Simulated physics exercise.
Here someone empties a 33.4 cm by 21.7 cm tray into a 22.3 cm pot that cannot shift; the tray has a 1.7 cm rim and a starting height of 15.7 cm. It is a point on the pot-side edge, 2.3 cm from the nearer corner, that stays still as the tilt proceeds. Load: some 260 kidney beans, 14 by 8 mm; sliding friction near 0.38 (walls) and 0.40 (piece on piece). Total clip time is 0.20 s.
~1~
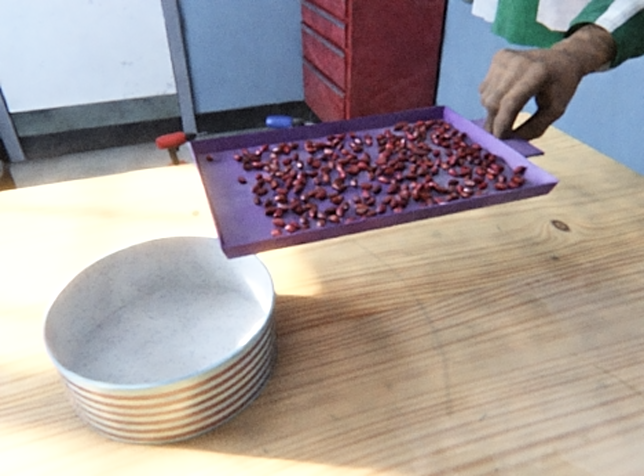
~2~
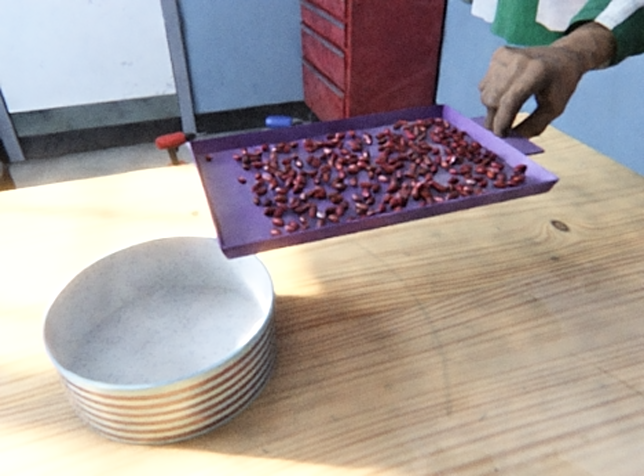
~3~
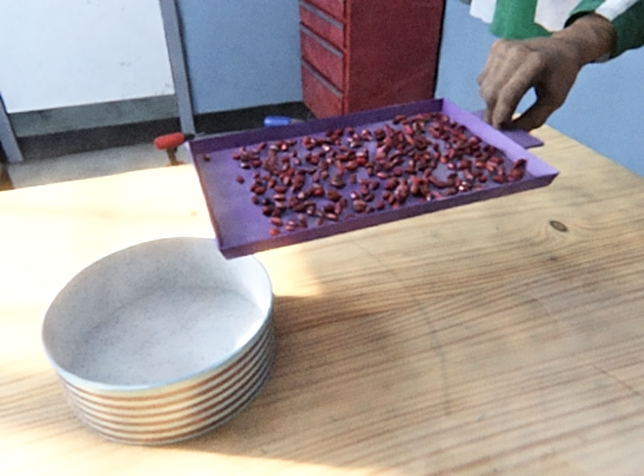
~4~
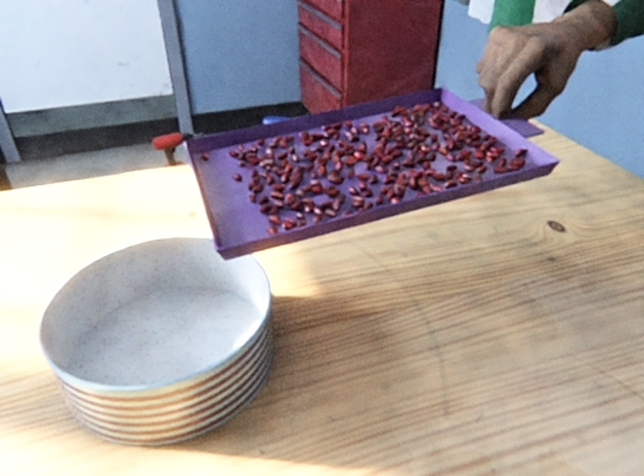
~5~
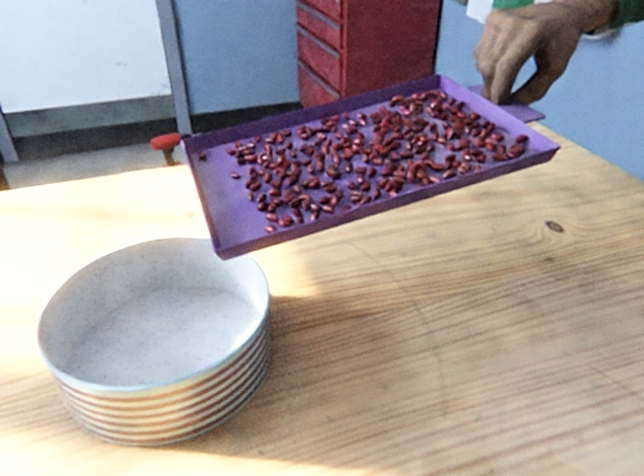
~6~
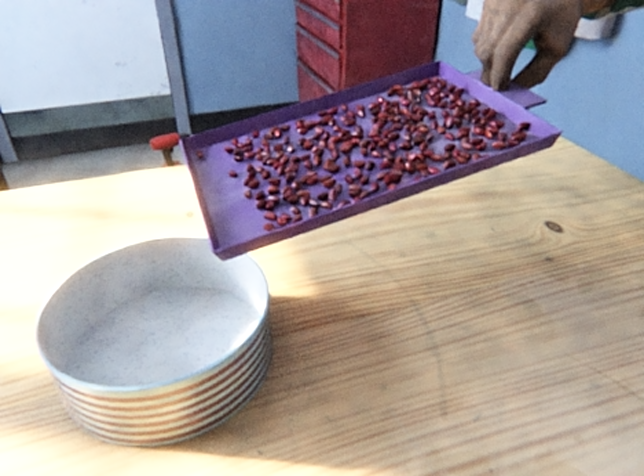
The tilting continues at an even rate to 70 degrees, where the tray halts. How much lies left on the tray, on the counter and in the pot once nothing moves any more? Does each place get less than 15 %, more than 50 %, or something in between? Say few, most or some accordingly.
Tray: Some. Counter: Few. Pot: Most.
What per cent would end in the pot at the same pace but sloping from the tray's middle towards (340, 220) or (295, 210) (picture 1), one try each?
Near 30 and 80 per cent, in that order.
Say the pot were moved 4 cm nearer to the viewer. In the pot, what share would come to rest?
It would come to roughly 65 percent.
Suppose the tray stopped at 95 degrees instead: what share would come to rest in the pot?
In that case some 95 per cent.
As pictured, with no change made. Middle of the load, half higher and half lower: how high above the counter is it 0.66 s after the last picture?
Roughly 18 centimetres, give or take.
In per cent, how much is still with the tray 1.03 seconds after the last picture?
Close to 25 in a hundred.
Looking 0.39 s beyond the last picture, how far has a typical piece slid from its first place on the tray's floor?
About 6 cm.
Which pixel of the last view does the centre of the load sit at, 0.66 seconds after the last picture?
Estimated centre of load: Around (192, 202).
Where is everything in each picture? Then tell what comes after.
In the first frame, tray tilt 0 degrees, front corners at (226, 243) and (552, 179); middle of the pieces at (373, 170); pot at (163, 297).
In the second frame, tray tilt 0 degrees, front corners at (226, 243) and (552, 177); middle of the pieces at (373, 169).
In the third frame, tray tilt 2 degrees, front corners at (224, 244) and (552, 171); middle of the pieces at (371, 165).
In the fourth frame, tray tilt 4 degrees, front corners at (222, 245) and (552, 159), lowest corner left front; middle of the pieces at (370, 159).
In the fifth frame, tray tilt 7 degrees, front corners at (219, 246) and (553, 145), lowest corner left front; middle of the pieces at (368, 151).
In the sixth frame, tray tilt 10 degrees, front corners at (218, 246) and (554, 131), lowest corner left front; middle of the pieces at (366, 144); pot at (157, 299).
Then, 0.39 s after the last picture, tilt 39 degrees; the tray holds 100 %, the pot 0 %.
Then, 0.66 s after the last picture, tilt 58 degrees; the tray holds 85 %, the pot 0 %.
Then, 1.03 s after the last picture, tilt 70 degrees; the tray holds 25 %, the pot 70 %.
In the end, tray 20 %, counter 0 %, pot 75 %.
